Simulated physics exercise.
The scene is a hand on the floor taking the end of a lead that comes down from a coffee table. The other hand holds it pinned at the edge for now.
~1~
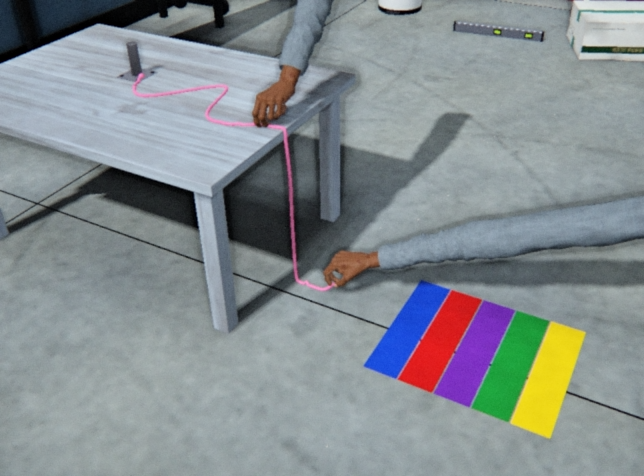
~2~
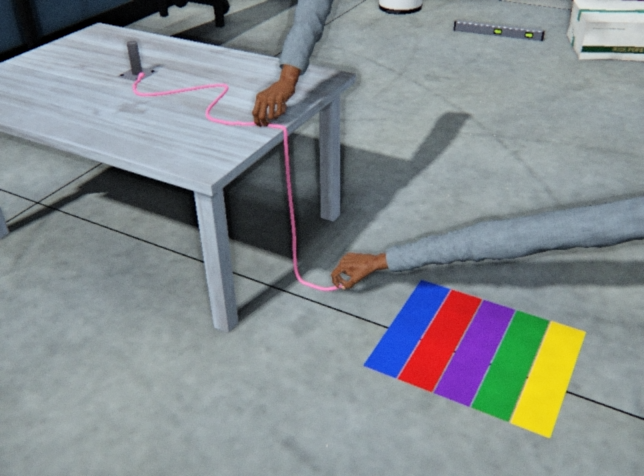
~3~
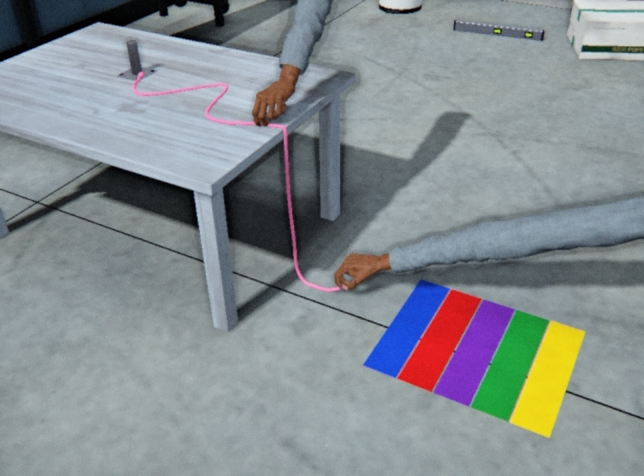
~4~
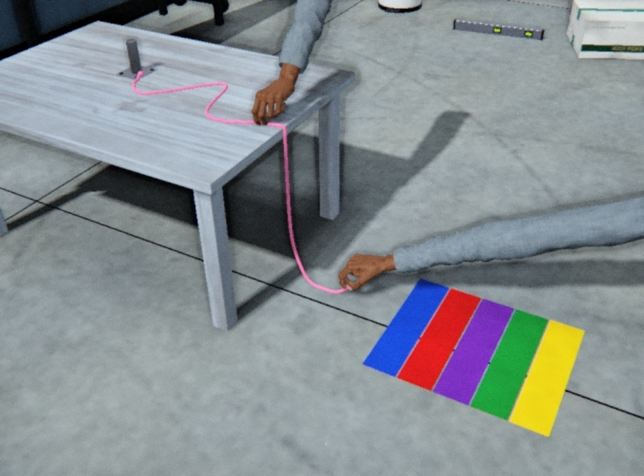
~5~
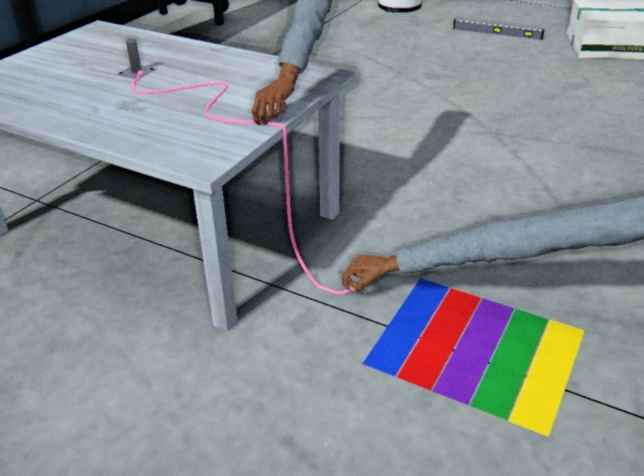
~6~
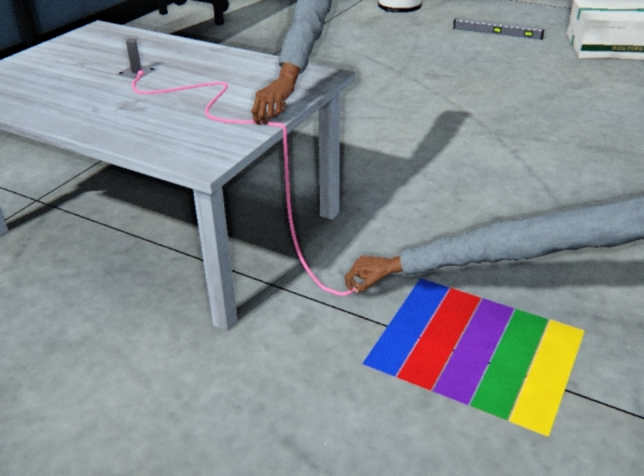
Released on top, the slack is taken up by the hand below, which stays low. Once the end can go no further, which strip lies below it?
The yellow strip lies below it.
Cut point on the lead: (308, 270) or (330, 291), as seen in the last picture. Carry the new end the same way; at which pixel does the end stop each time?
Case by case: Roughly (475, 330), then roughly (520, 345).
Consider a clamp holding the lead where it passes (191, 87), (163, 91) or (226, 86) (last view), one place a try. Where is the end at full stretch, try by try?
It comes to rest around (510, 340), (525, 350) and (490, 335) respectively.
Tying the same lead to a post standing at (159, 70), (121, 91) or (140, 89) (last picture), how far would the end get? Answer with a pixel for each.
Results per try: (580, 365); (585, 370); (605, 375).
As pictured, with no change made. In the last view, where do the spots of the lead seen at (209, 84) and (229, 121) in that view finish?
(229, 102) and (325, 154), roughly.
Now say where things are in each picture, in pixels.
In the first frame, end (333, 284); blue (391, 355); red (425, 368); purple (461, 381); green (499, 395); yellow (538, 410).
In the second frame, end (341, 286); lead through (134, 89) (205, 87) (209, 109) (270, 126) (290, 195) (295, 260).
In the third frame, end (344, 287).
In the fourth frame, end (348, 287); lead through (134, 87) (204, 85) (208, 108) (269, 124) (288, 193) (298, 259).
In the fifth frame, end (351, 288).
In the sixth frame, end (354, 289); lead through (134, 87) (204, 85) (208, 107) (269, 124) (288, 193) (302, 259).
A little later, end near (504, 340); over green.
Next, end near (540, 352); over yellow.
When it is tight, end near (561, 360); over yellow. It gets as far as the yellow strip.
